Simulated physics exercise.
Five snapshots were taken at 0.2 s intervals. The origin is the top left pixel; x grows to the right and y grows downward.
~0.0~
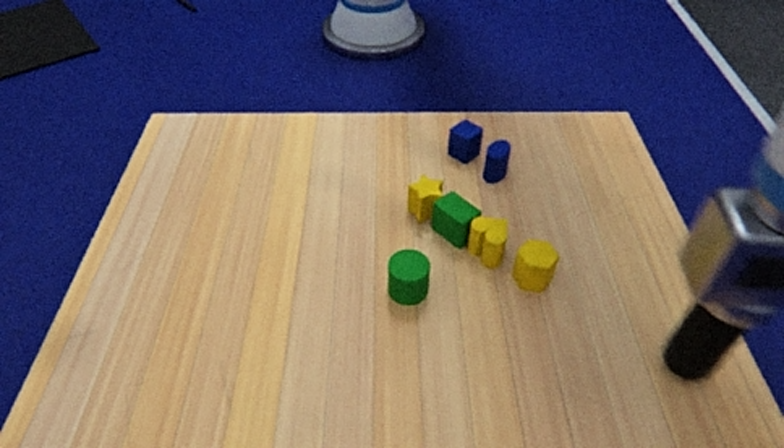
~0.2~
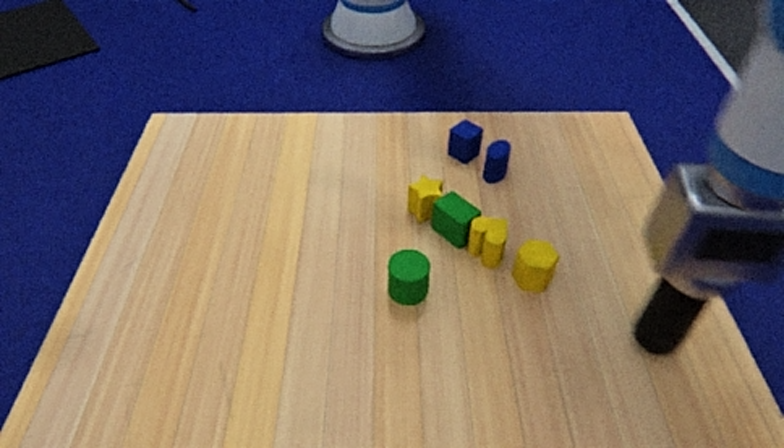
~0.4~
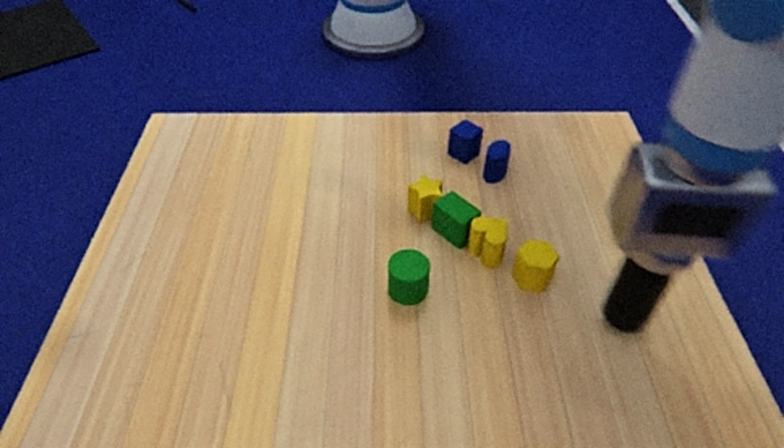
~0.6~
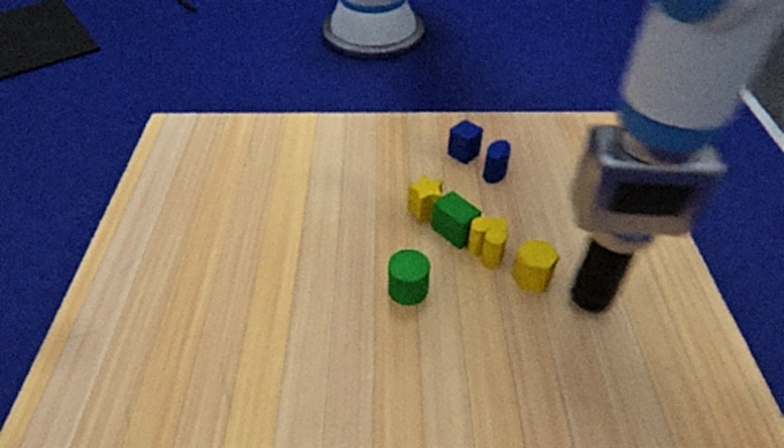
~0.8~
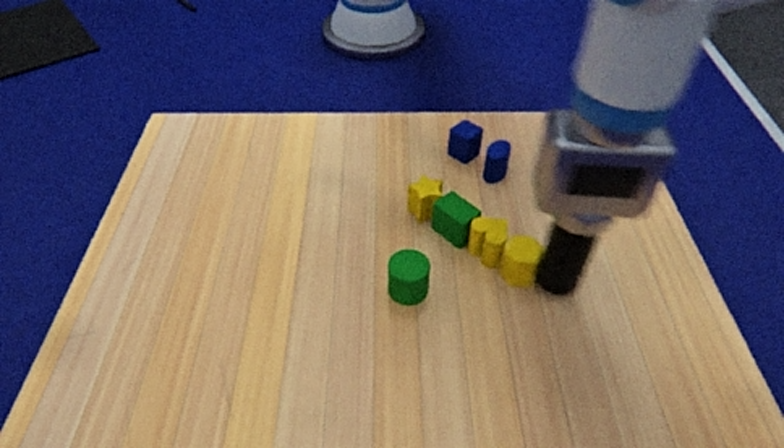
On a wooden board with small yellow, green and blue blocks, a robot arm moved its black stick leftward from the right side, reached the yellow hexagon and nudged it slightly left.
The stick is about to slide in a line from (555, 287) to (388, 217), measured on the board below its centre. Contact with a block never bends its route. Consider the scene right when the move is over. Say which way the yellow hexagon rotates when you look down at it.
Viewed from the top, it goes anticlockwise.
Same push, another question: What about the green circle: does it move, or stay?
It gets no push and keeps its place.
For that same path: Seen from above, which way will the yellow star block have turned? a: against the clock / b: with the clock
Letter a.
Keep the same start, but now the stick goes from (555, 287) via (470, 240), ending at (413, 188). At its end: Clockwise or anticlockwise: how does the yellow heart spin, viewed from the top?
Short answer: Clockwise.
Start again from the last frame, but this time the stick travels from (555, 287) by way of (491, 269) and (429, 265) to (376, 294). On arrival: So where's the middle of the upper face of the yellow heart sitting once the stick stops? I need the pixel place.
In the picture, it is at (412, 217).
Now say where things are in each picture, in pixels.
The first picture shows stick tip (687, 361); block tops, green circle (409, 264); yellow star block (427, 186); green oblong (458, 207); yellow heart (492, 228); yellow hexagon (539, 253).
The second picture shows stick (656, 337); blocks unchanged.
The third picture shows stick (624, 315); blocks unchanged.
The fourth picture shows stick (591, 296); blocks unchanged.
The fifth picture shows stick (558, 280); green circle (409, 264); yellow star block (427, 186); green oblong (458, 207); yellow heart (492, 228); yellow hexagon (525, 248).
On the path given first. One third of the way, stick (497, 254); yellow star block (416, 177), turned 25° anticlockwise; green oblong (443, 194), turned 20° clockwise; yellow heart (449, 223), turned 75° clockwise; yellow hexagon (466, 248), turned 55° anticlockwise.
Two thirds of the way, stick (440, 230); yellow star block (408, 167), turned 50° anticlockwise; green oblong (429, 183), turned 65° clockwise; yellow heart (407, 218), turned 65° clockwise; yellow hexagon (453, 250), turned 85° anticlockwise.
At the end, stick (388, 209); green circle in place; yellow star block (399, 155), turned 65° anticlockwise; green oblong (415, 174), turned 145° clockwise; yellow heart (380, 217), turned 30° clockwise; yellow hexagon (453, 250), turned 85° anticlockwise.
